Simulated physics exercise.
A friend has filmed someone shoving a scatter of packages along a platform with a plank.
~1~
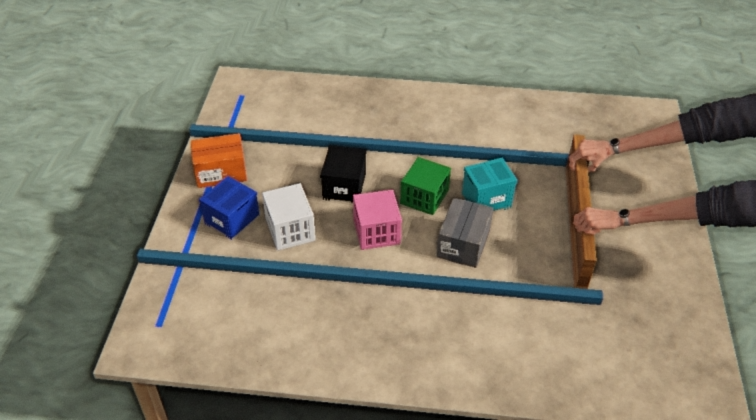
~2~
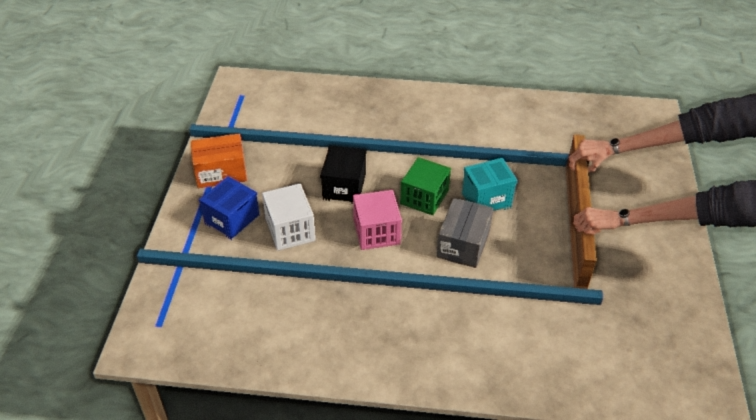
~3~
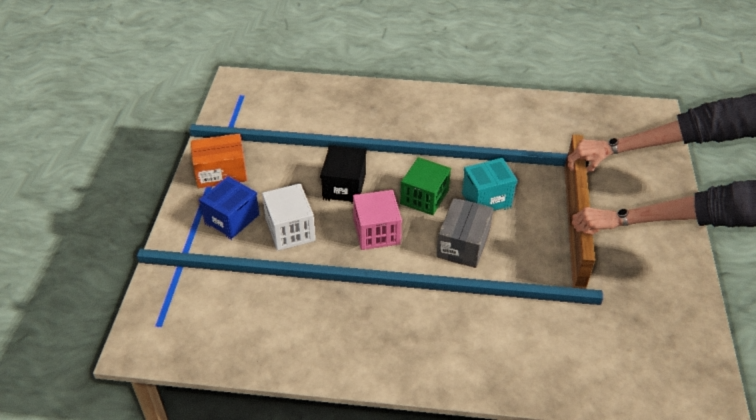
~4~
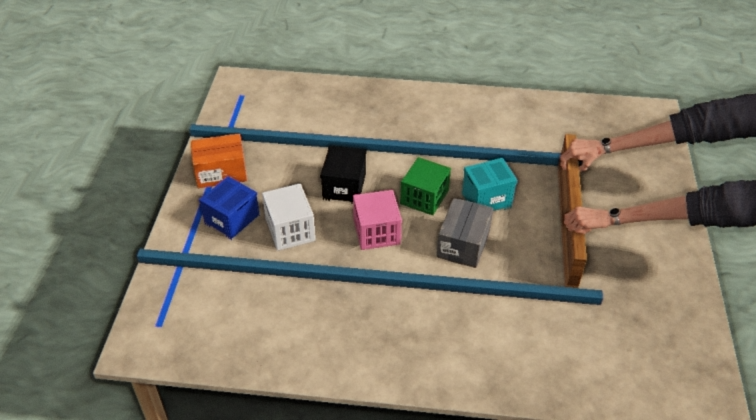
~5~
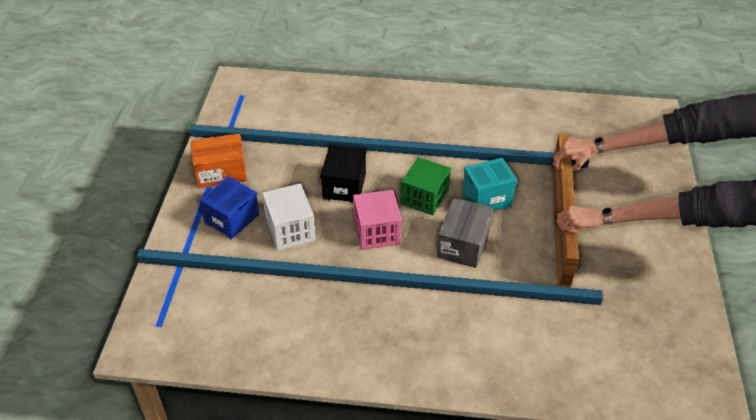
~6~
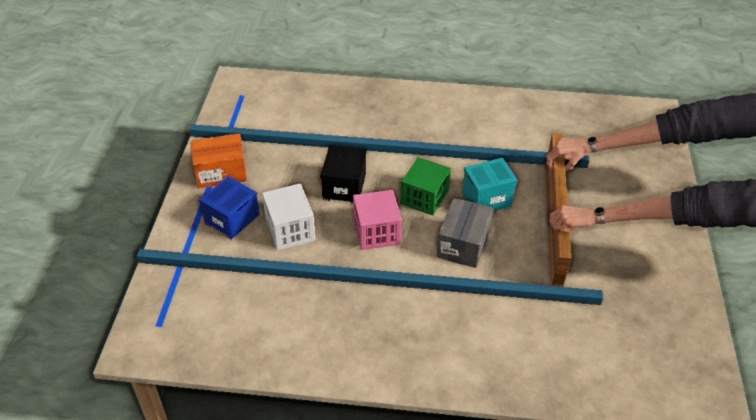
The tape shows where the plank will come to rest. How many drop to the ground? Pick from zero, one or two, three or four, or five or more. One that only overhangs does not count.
In the end the number that fall off is five or more.
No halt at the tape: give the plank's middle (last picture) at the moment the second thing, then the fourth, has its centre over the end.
At (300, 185) for the second, at (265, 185) for the fourth.
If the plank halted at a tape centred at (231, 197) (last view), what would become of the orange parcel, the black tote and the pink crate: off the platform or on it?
The orange parcel falls, the black tote drops off, the pink crate holds on.
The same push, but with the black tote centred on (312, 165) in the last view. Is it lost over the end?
It comes down.
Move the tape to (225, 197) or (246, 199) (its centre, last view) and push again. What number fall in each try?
Try by try, 6 and 4.
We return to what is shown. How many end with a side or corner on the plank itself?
In contact: 2.
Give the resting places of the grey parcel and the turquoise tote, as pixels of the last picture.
The grey parcel stops around (174, 210); the turquoise tote around (193, 157).
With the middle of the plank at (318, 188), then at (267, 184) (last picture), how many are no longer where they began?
8 and 8.
Soon after, none off yet; orange parcel at rest near (219, 161); blue tote at rest near (230, 208); white crate at rest near (289, 217).
In the end, the number that fall off is five or more; gone, green crate, pink crate, black tote, white crate, blue tote and orange parcel.
